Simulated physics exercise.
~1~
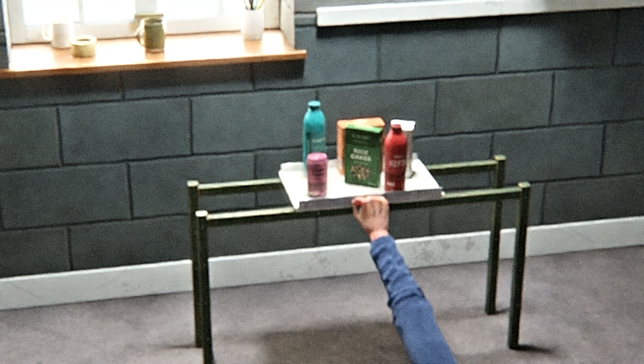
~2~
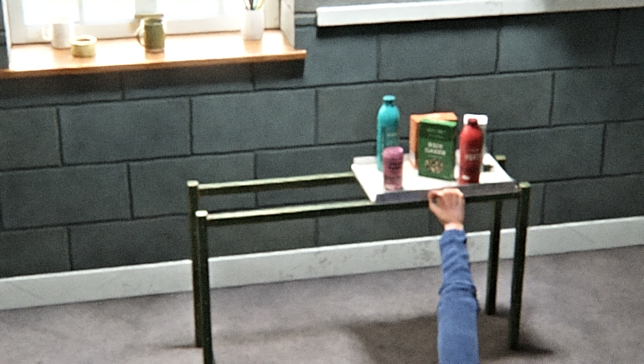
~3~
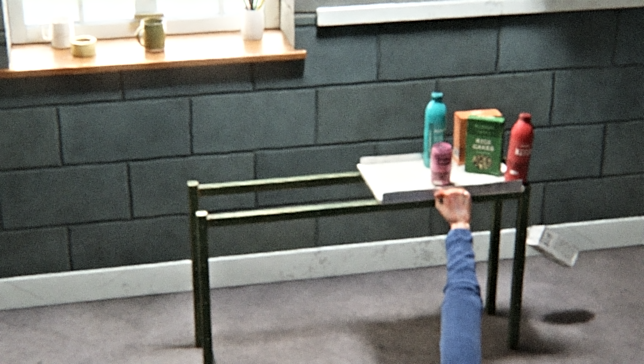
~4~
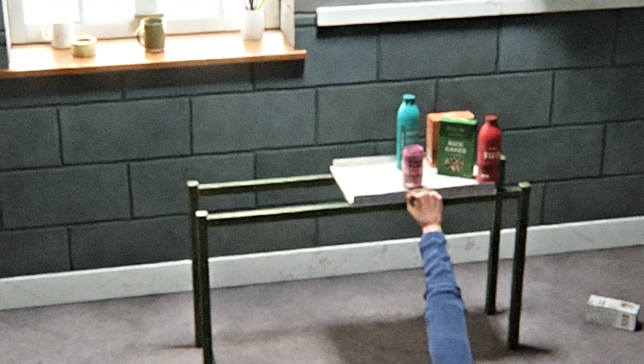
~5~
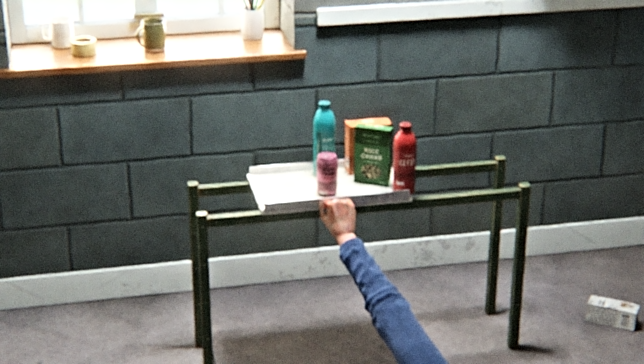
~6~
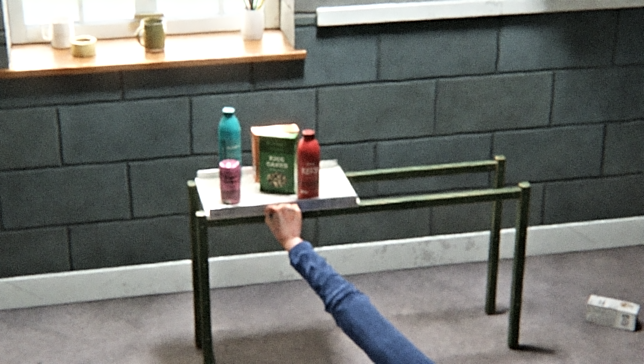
A white tray holding bottles, packets, a pink can and a white carton slides along a dark green rail frame, seen from the front and slightly above, before a grey block wall and a bright window. A hand in a blue sleeve grips its near edge and moves it right. At the right end the white carton drops off and tumbles to the floor, coming to rest on its side. The arm then carries the tray back to the left end. There the turquoise and red bottles, the orange and green packets and the pink can still stand on it.
